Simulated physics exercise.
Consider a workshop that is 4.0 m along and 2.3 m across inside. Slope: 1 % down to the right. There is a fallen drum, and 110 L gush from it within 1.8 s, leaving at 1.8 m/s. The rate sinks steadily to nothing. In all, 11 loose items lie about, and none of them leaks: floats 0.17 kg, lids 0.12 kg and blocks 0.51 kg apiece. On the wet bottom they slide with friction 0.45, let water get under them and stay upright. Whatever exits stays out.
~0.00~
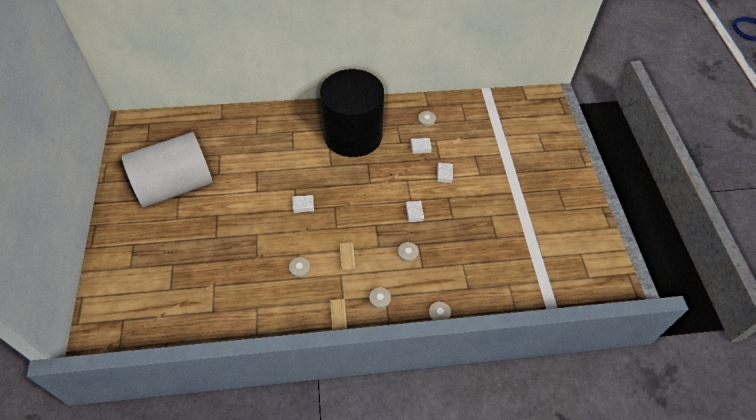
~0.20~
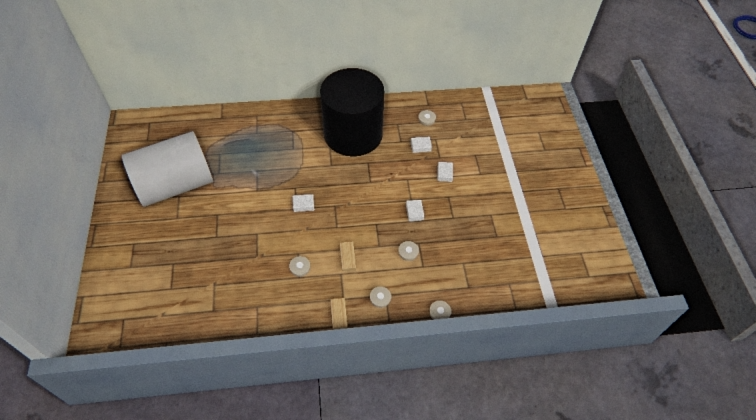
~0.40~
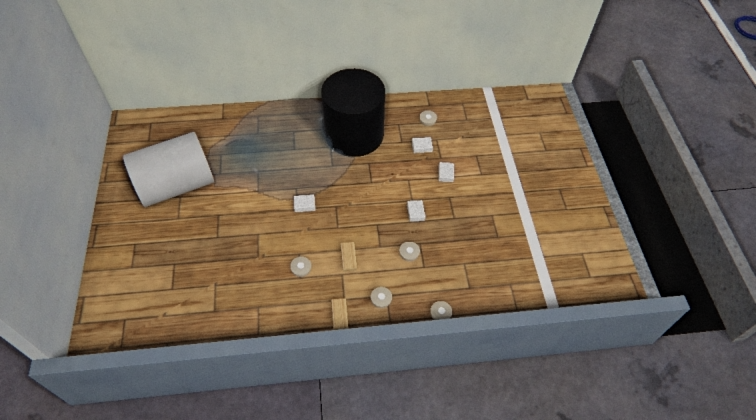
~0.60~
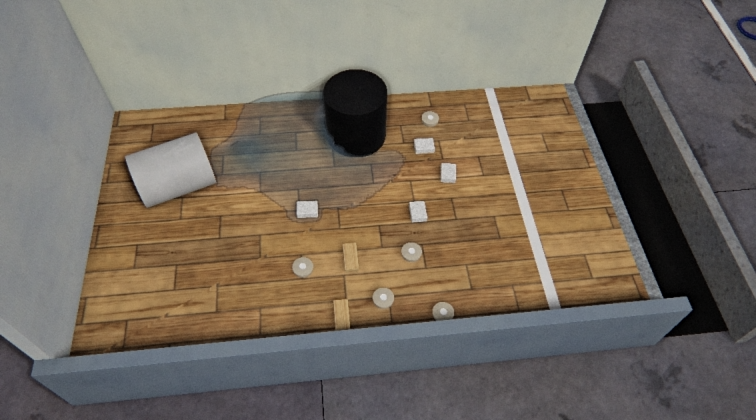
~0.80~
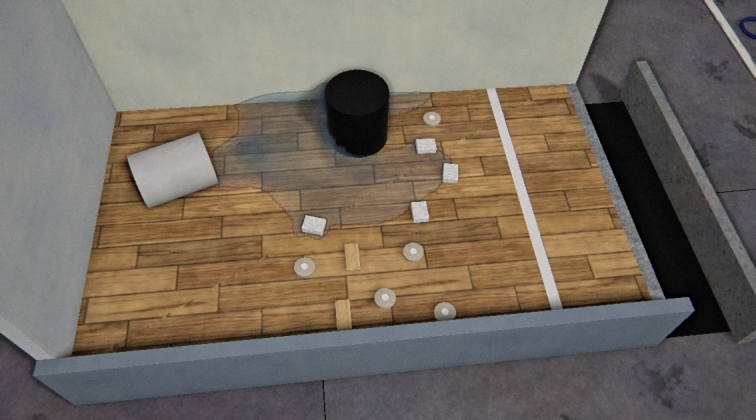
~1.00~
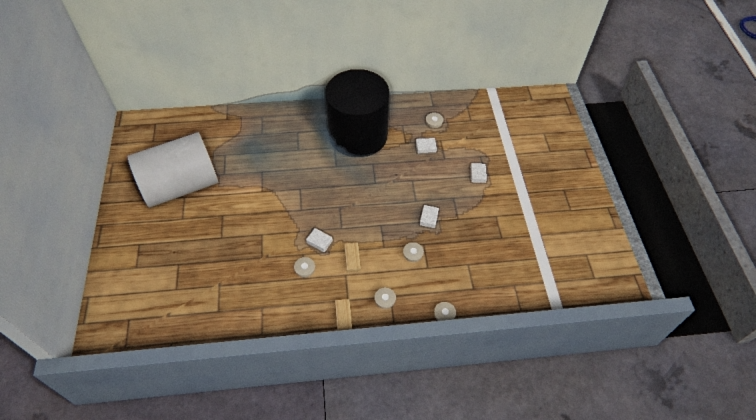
A walled workshop with a wood-plank floor is seen from high above, a black cylinder standing near the back wall and a pale grey drum lying at left. Small white blocks, round translucent lids and two tan pieces lie around the middle, left of a white stripe. Bluish clear water spreads rightward from the drum around the cylinder, pushing a few blocks slightly, while the view barely shifts.
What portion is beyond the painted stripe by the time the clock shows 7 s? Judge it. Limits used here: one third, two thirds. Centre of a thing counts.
Looks like a middle-band share of them got across.
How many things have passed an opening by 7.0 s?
The answer is 5.
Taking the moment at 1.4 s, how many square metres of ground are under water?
Flooded: Near 3.5 m2.
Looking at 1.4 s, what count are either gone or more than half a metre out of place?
The number I get is 3.
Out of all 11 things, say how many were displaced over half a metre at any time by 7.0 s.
My count gives 7.
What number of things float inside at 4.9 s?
At that time, 3.
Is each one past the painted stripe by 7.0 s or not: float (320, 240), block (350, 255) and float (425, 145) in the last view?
Result, in listed order: Not done / not done / done.
After 1.4 s 1 of 11 are over the mark; 1 afloat.
After 3.1 s 4 of 11 are over the mark; 3 afloat.
After 4.9 s 5 of 11 are over the mark; 3 afloat.
After 7.0 s 5 of 11 are over the mark; 1 afloat.
